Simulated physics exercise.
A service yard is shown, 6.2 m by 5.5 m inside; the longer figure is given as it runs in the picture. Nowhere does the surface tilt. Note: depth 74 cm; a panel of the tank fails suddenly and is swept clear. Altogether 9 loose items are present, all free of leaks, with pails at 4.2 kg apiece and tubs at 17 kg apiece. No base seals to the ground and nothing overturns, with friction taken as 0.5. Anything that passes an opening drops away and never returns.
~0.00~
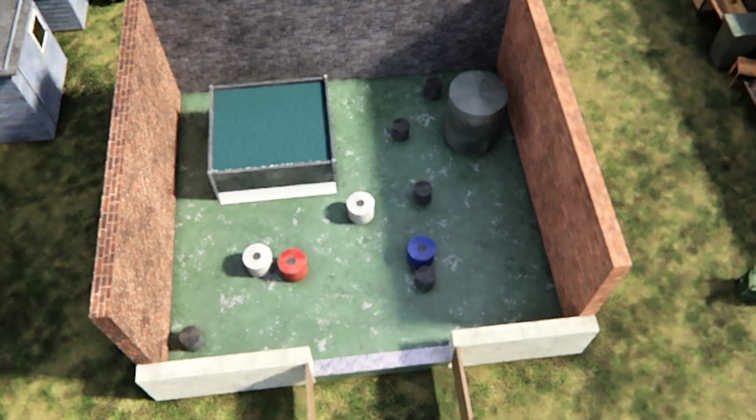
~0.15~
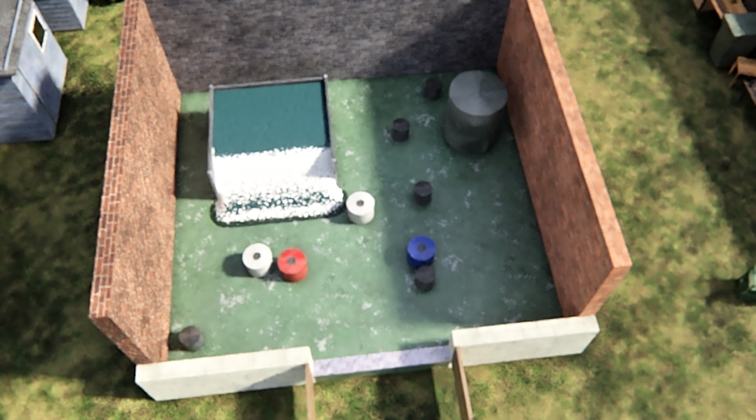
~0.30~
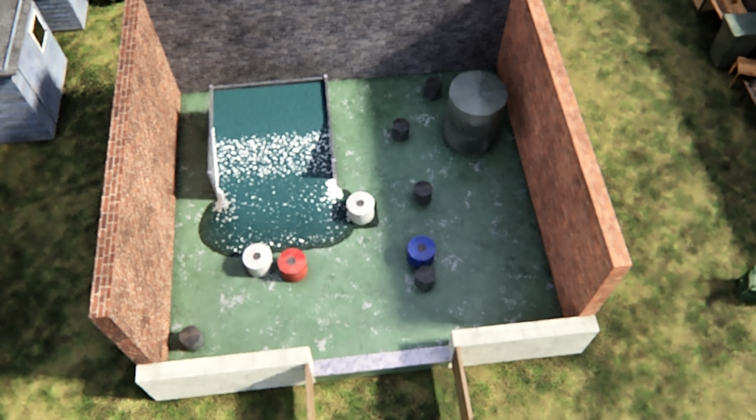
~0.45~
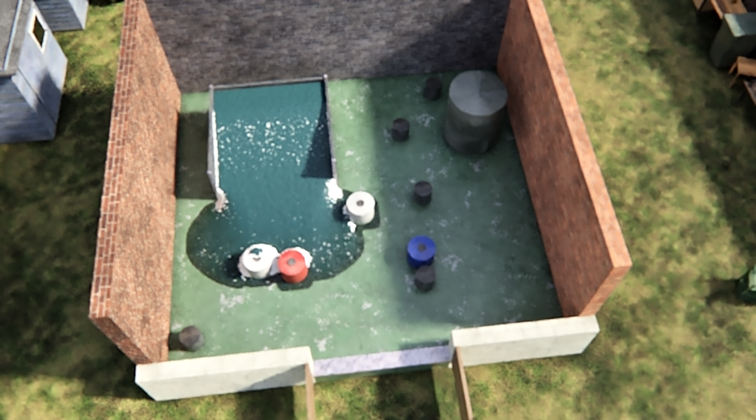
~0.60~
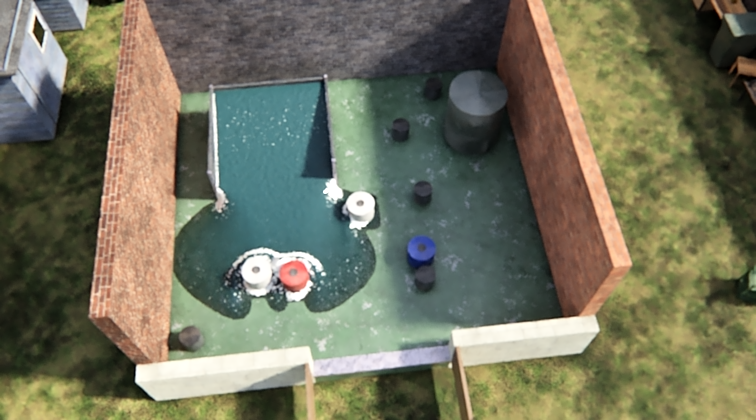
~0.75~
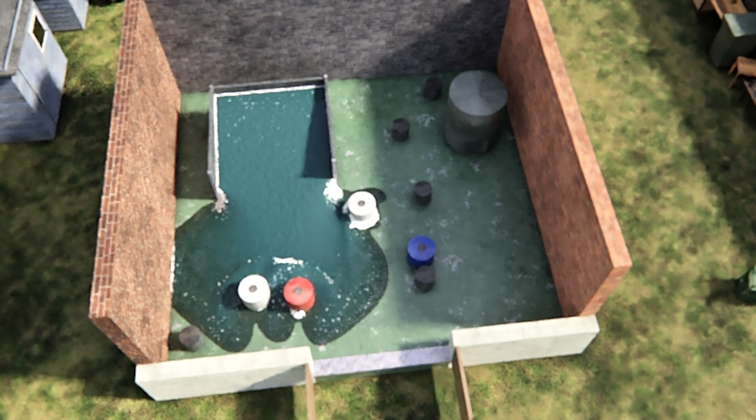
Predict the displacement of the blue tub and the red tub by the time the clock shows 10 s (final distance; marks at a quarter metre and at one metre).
In the end my guess is the blue tub shifts a moderate distance, my guess is the red tub gets washed a long way.
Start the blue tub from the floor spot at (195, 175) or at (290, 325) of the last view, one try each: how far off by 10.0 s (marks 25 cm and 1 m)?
Order of tries: It is flushed away; it is flushed away.
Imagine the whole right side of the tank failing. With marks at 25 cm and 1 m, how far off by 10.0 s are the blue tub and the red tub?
If so, the blue tub is washed away, the red tub remains in place.
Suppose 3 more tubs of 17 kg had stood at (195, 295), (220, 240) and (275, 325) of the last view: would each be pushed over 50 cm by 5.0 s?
Beyond it, beyond it, beyond it.
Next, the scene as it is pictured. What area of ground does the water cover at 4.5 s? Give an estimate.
Wet: Near 24 m2.
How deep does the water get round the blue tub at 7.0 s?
Somewhere close to 5 cm.
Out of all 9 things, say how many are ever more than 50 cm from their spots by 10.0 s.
The total is 6.
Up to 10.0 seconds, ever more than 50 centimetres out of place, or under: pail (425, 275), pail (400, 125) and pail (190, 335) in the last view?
Taking them in order: Exceeded, fell shy and exceeded.
After 2.0 s the blue tub is near (422, 248), 0.0 m from its start, aground; the red tub has gone out; 1 of 9 are out; 2 afloat.
After 4.5 s the blue tub is near (433, 244), 0.2 m from its start, aground; the red tub has gone out; 1 of 9 are out; 2 afloat.
After 7.0 s the blue tub is near (444, 242), 0.4 m from its start, aground; the red tub has gone out; 1 of 9 are out; 2 afloat.
After 10.0 s the blue tub is near (444, 242), 0.4 m from its start, aground; the red tub has gone out; 1 of 9 are out; 5 afloat.
